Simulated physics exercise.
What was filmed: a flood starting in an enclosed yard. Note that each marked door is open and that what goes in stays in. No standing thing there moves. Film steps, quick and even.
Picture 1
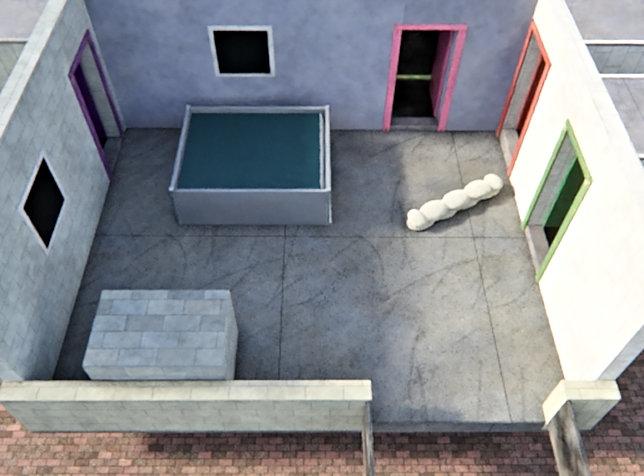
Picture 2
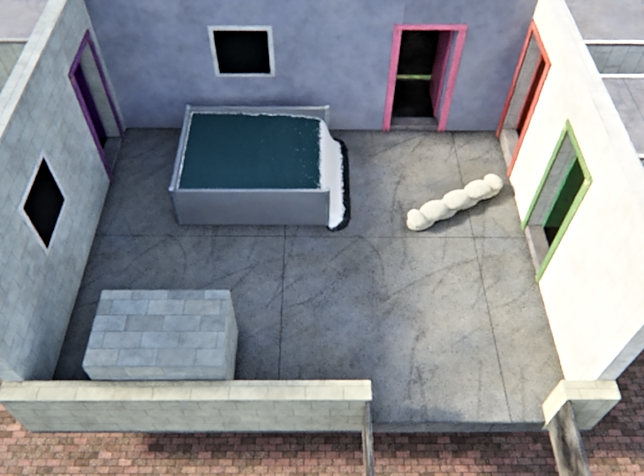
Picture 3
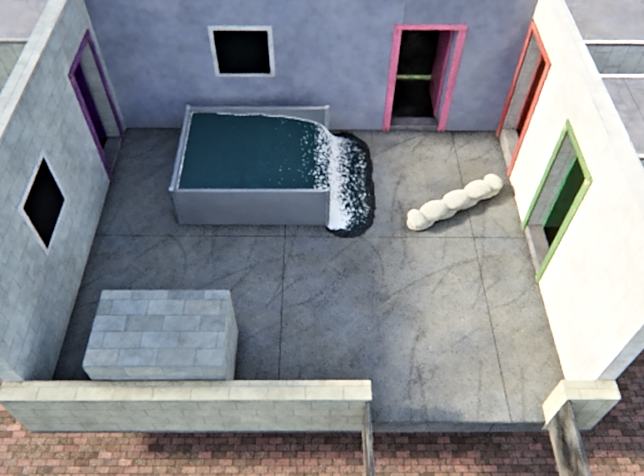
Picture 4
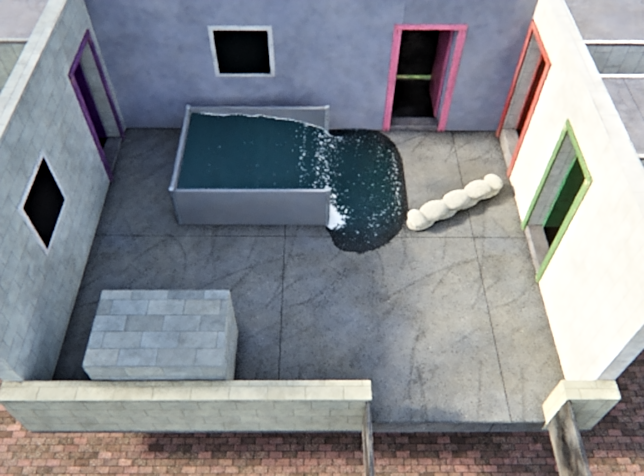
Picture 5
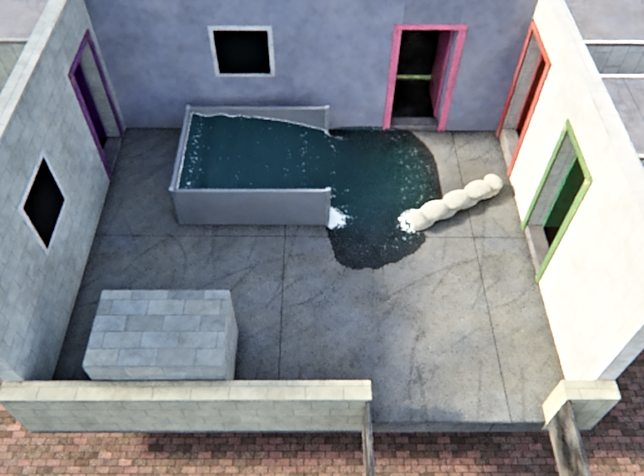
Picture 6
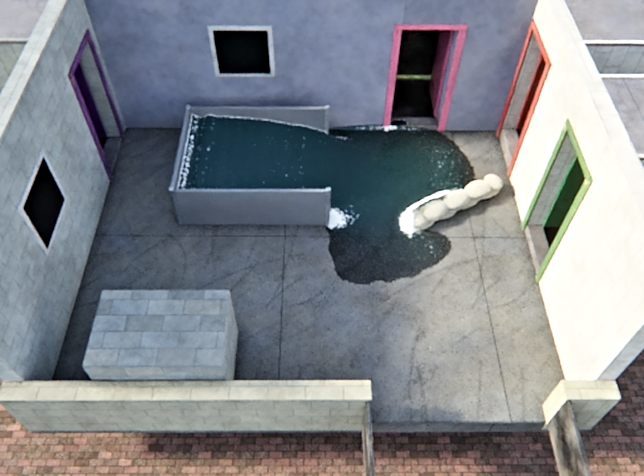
Dark teal water fills a grey open-topped tank at the back left of a walled, grey-floored yard, seen from high above by a still camera. A pale block sits front left, a lumpy cream barrier lies right, and openings edged purple, pink, orange and green line the walls. Water pours from the tank's right side, foams, spreads rightward over the floor, and curls around the unmoving barrier's near end.
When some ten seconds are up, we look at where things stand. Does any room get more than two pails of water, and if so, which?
As I see it, I expect the green door to see two buckets at most; I expect the purple door to see two buckets at most; I expect the pink door to see over two buckets; I expect the red door to see over two buckets.
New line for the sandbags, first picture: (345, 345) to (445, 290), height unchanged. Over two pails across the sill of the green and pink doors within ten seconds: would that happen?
Green door exceeds the limit; pink door exceeds the limit.
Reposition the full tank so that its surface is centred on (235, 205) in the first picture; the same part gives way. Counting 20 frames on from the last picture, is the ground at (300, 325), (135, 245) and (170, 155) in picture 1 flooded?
In that order: Not reached, not reached, not reached.
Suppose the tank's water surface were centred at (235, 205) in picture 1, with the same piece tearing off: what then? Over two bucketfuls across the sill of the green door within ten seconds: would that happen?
As far as I can tell, green gets swamped.
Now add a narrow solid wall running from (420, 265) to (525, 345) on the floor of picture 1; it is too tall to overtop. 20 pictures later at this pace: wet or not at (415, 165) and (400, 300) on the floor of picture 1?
As listed: Under water, flooded.
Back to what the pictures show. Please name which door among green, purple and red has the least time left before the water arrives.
Result: The door marked red is first.
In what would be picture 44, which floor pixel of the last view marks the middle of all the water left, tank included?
At roughly (369, 204).
A moment on, water covers 35 % of the floor; the green door not reached, the purple door not reached, the pink door under two buckets in, the red door over two buckets in.
Next, water covers 45 % of the floor; the green door wet at the sill, nothing in, the purple door not reached, the pink door under two buckets in, the red door far over two buckets in.
Then, water covers 45 % of the floor; the green door wet at the sill, nothing in, the purple door not reached, the pink door far over two buckets in, the red door far over two buckets in.
Later, water covers 65 % of the floor; the green door wet at the sill, nothing in, the purple door not reached, the pink door far over two buckets in, the red door far over two buckets in.
In the end, water covers 80 % of the floor; the green door wet at the sill, nothing in, the purple door under two buckets in, the pink door far over two buckets in, the red door far over two buckets in.
